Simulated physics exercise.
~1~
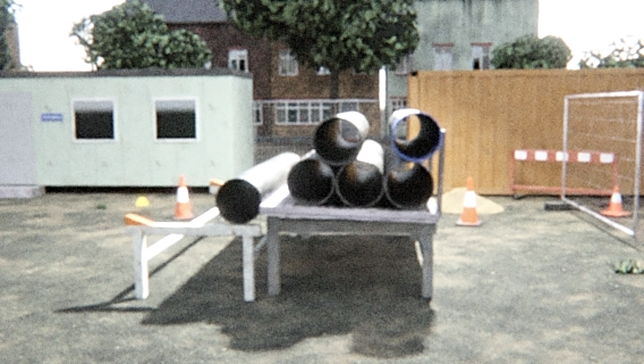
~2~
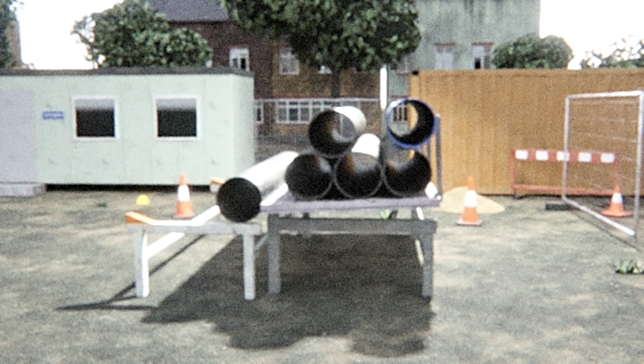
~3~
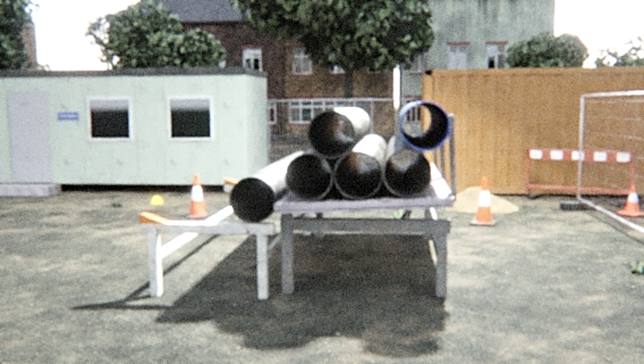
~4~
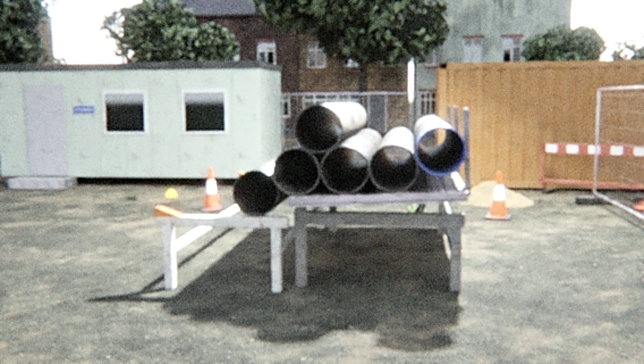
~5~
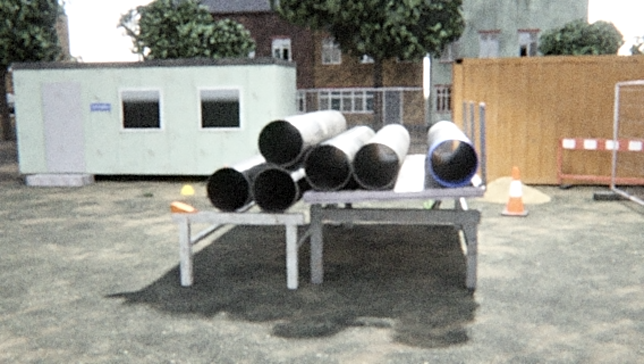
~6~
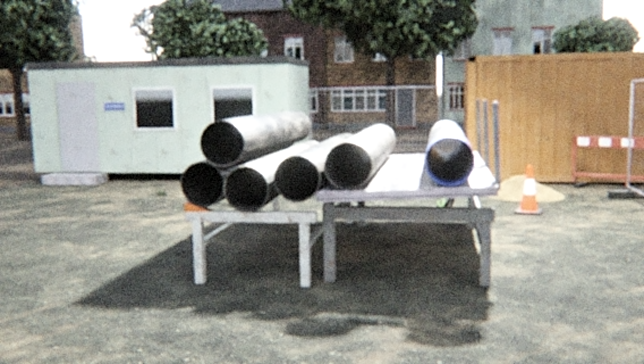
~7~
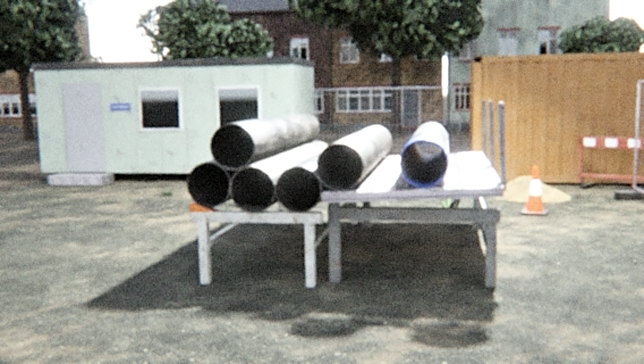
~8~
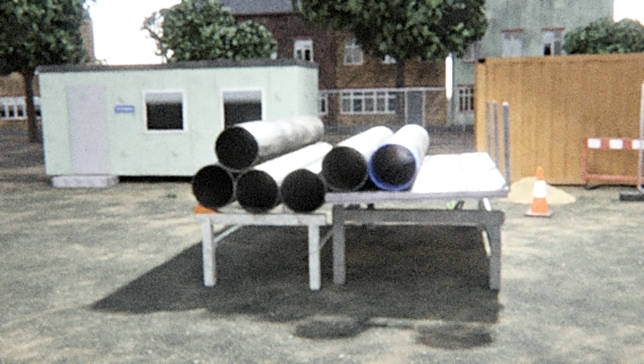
At first, five dark, hollow pipes are stacked on a raised deck in a yard, a blue-rimmed one at the top right, while another lies on the lower rack to the left. The pile begins to shift left, and the blue pipe hangs back near the upright posts as the view pans slightly left. It then drops onto the deck as the others roll toward the rack. Four pipes bunch up there, one resting on top of three, with a fifth still on the deck. The blue pipe rolls left across the deck and ends up beside that fifth pipe.
